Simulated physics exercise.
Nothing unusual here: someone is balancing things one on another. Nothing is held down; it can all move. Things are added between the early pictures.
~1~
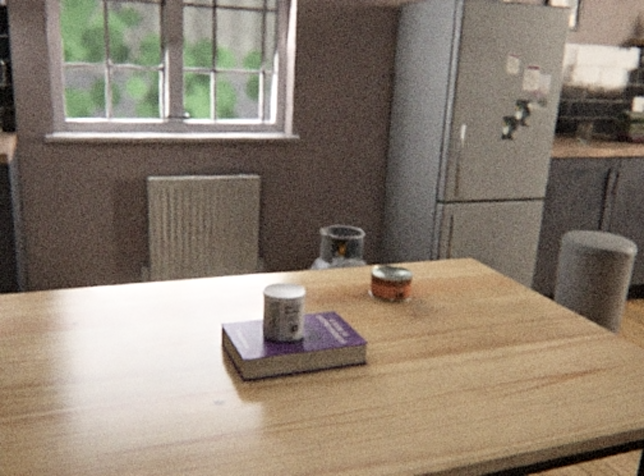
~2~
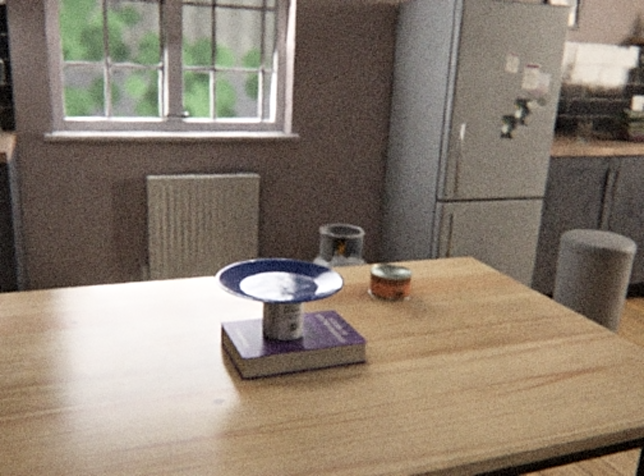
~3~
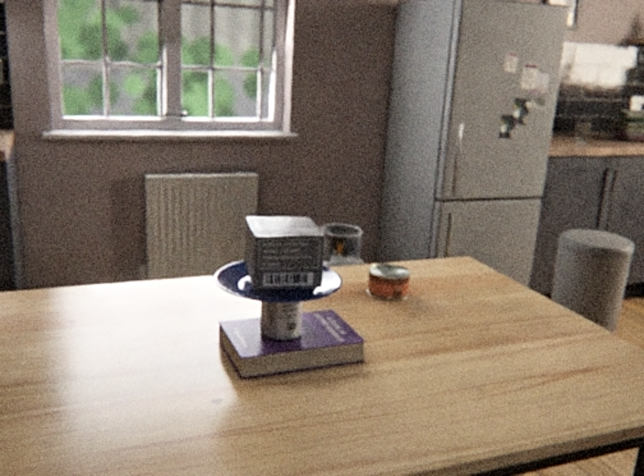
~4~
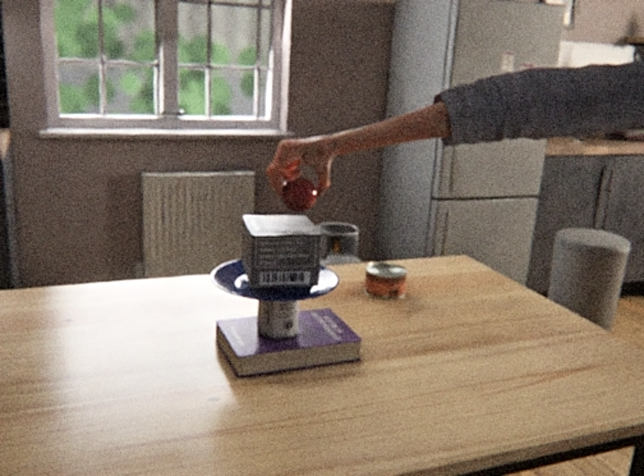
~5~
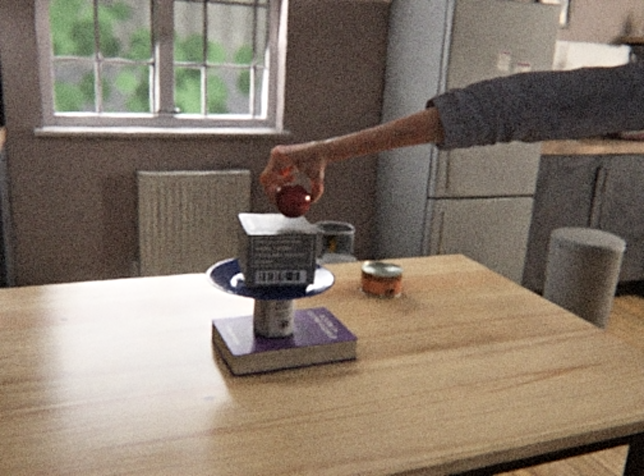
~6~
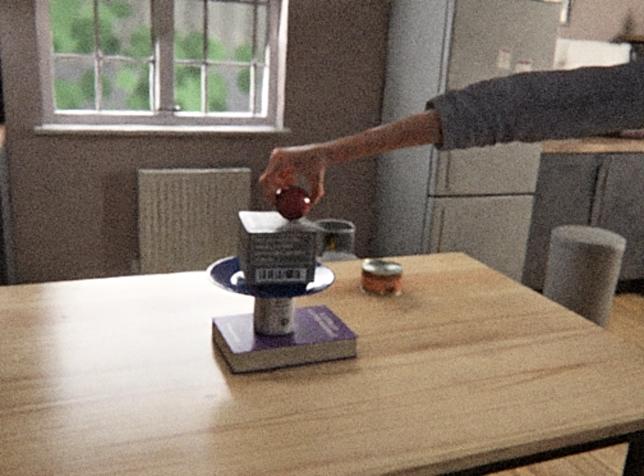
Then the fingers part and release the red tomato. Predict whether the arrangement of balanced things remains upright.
It remains upright.
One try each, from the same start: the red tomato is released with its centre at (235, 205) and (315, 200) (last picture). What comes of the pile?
The pile collapses the first time and collapses the second time.
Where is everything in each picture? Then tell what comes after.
In the first frame, the last thing is not in view yet; purple book (293, 343).
In the second frame, the last thing is not in view yet; white pot (283, 311).
In the third frame, the last thing is not in view yet; orange tub (389, 282).
The fourth frame shows on its way; red tomato (299, 194); grey box (280, 250).
The fifth frame shows on its way; red tomato (292, 201).
The sixth frame shows set down, still held; red tomato (292, 203); purple book (283, 337).
Then, 0.20 s on from there, no change.
Then, 0.60 s on from there, red tomato resting near (292, 203).
In the end, all 6 unmoved. At the end, from the last picture's camera, red tomato near (292, 203). The pile keeps its balance.
